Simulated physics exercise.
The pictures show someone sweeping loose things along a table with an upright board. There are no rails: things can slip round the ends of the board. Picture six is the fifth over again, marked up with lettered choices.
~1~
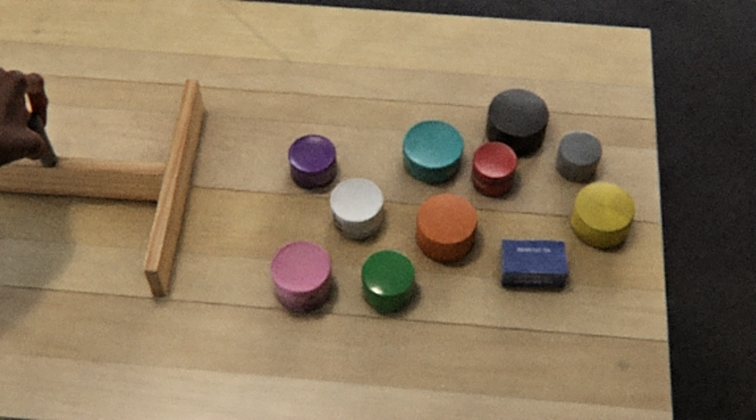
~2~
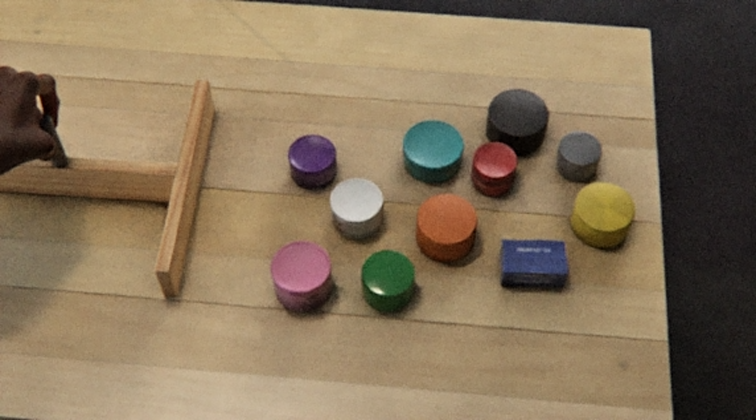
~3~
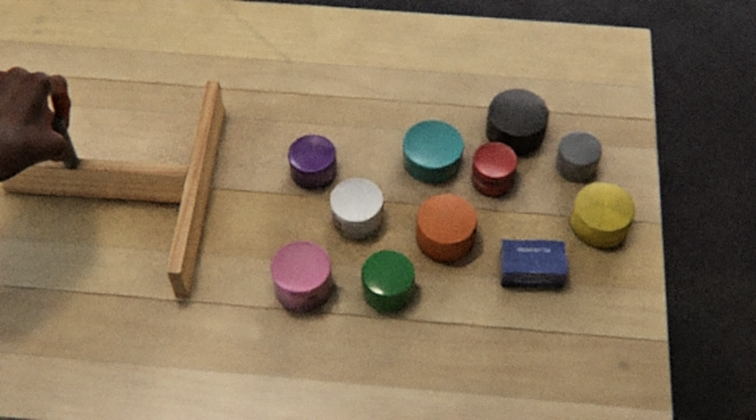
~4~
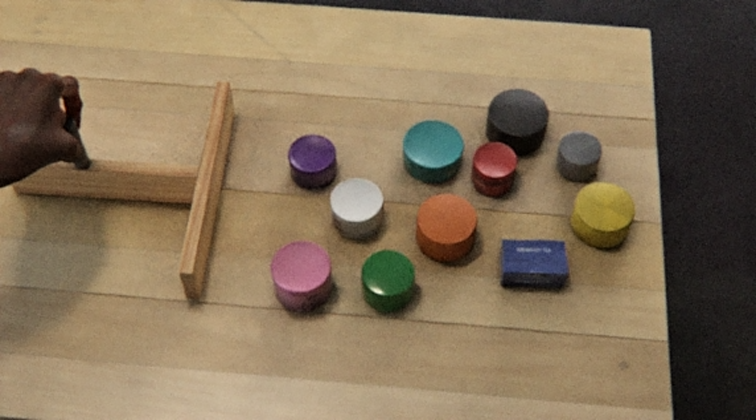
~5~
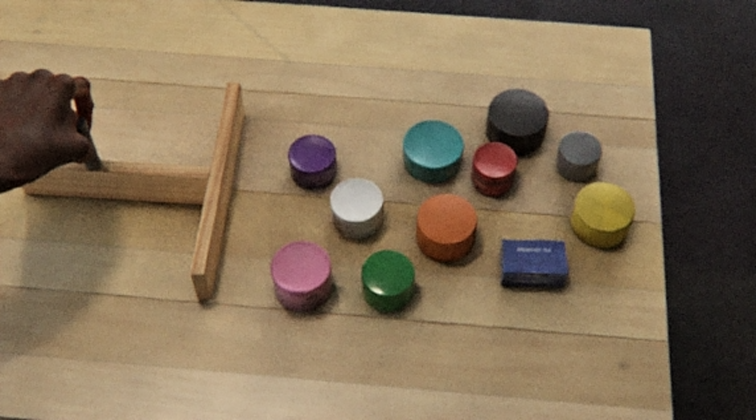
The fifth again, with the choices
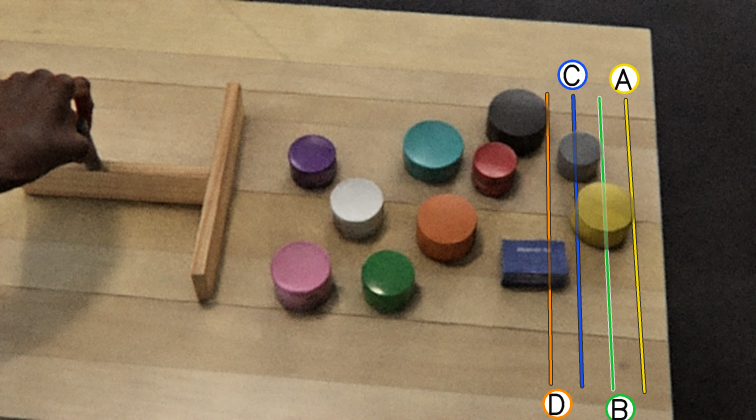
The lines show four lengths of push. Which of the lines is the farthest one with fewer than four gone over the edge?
Stop at C.
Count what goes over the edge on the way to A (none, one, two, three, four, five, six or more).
Six or more.
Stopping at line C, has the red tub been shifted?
By then, yes.
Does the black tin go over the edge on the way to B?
By then, no.
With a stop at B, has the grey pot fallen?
Yes.
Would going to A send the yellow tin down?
By then, yes.
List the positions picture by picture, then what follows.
Board (172, 169); grey pot (579, 156); white tub (357, 209), in the first frame.
Board (183, 170); blue packet (533, 264), in the second frame.
Board (195, 171); red tub (494, 170), in the third frame.
Board (206, 172); black tin (517, 121), in the fourth frame.
Board (216, 173); turquoise jar (433, 152); yellow tin (602, 215); pink jar (302, 276), in the fifth frame.
On the marked copy, A at (634, 233); B at (606, 231); C at (577, 229); D at (549, 227).
Taking C. A third of the way, board (346, 183); pink jar (375, 282); green pot (431, 282).
Two thirds of the way, board (477, 193); blue packet (613, 285); green pot (565, 312).
When it is over, board (578, 201); grey pot over the edge; blue packet over the edge; two fallen.
As for the rest, A drops nine; B drops five; D is within the limit but short.
